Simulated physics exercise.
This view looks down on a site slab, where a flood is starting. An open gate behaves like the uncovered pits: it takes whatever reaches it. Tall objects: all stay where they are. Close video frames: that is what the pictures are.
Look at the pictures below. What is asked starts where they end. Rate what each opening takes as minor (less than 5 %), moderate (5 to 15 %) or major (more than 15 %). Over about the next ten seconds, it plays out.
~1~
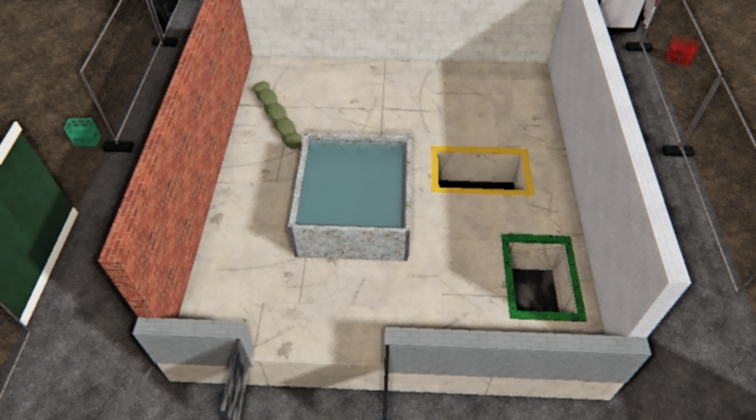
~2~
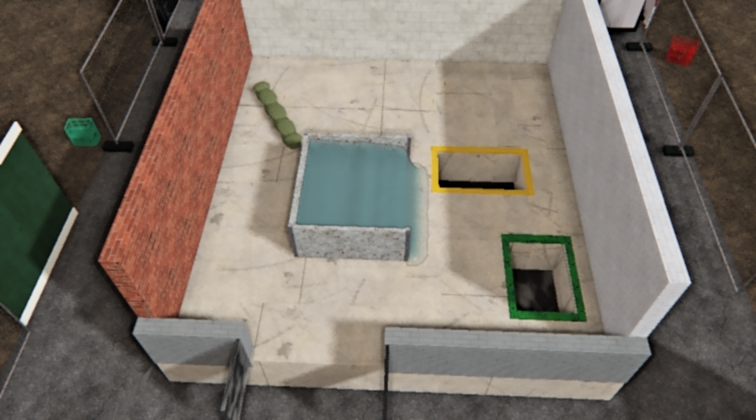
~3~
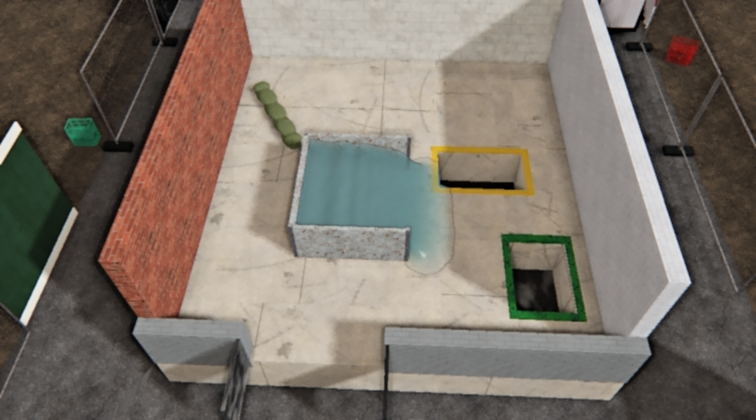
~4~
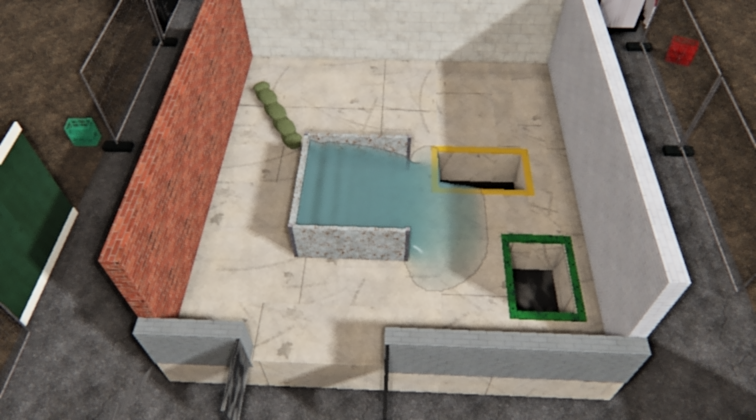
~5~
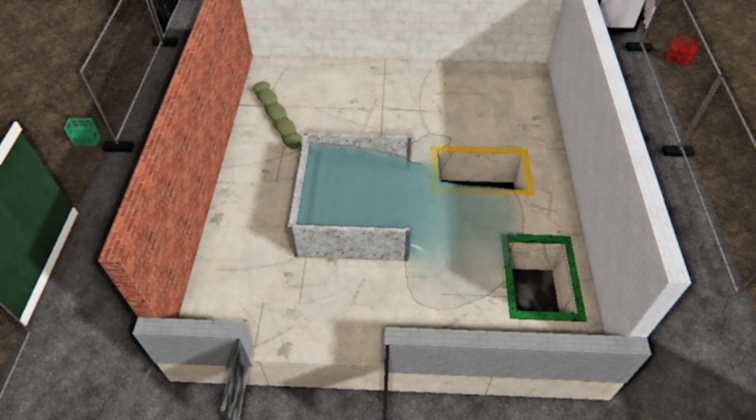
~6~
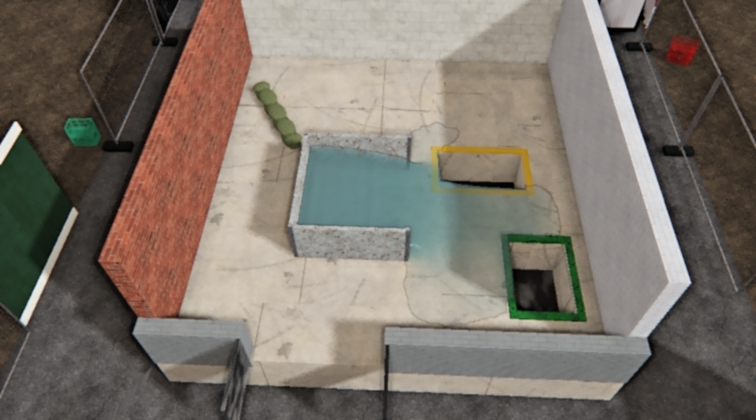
The gate - minor, the yellow pit - major, the green pit - major.
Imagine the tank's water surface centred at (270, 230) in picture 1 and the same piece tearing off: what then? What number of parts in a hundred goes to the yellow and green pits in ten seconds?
Shares - yellow: 25 in a hundred; green: 40 in a hundred.
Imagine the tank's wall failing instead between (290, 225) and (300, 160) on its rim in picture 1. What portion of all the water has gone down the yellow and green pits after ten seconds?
Approximately, yellow takes 8 % and green takes 8 %.
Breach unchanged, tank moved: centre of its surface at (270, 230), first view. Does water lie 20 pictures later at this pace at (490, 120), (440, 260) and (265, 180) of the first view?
In sequence: Inundated, next inundated, then unflooded.
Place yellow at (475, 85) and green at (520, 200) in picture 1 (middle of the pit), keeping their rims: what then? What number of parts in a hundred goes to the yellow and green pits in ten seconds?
Parts in a hundred: Yellow 20, green 40.
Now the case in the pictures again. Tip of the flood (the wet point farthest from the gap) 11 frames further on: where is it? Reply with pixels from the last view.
Roughly at (545, 91).
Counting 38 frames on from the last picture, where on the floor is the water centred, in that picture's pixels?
The water centres close to (446, 192).
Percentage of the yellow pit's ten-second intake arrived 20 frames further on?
Some 75 per cent.
A moment on, water covers 20 % of the floor; the gate 0 %, the yellow pit 14 %, the green pit 7 %.
Next, water covers 25 % of the floor; the gate 0 %, the yellow pit 23 %, the green pit 15 %.
Then, water covers 35 % of the floor; the gate 0 %, the yellow pit 30 %, the green pit 23 %.
Later, water covers 55 % of the floor; the gate 0 %, the yellow pit 35 %, the green pit 26 %.
In the end, water covers 80 % of the floor; the gate 1 %, the yellow pit 39 %, the green pit 26 %.
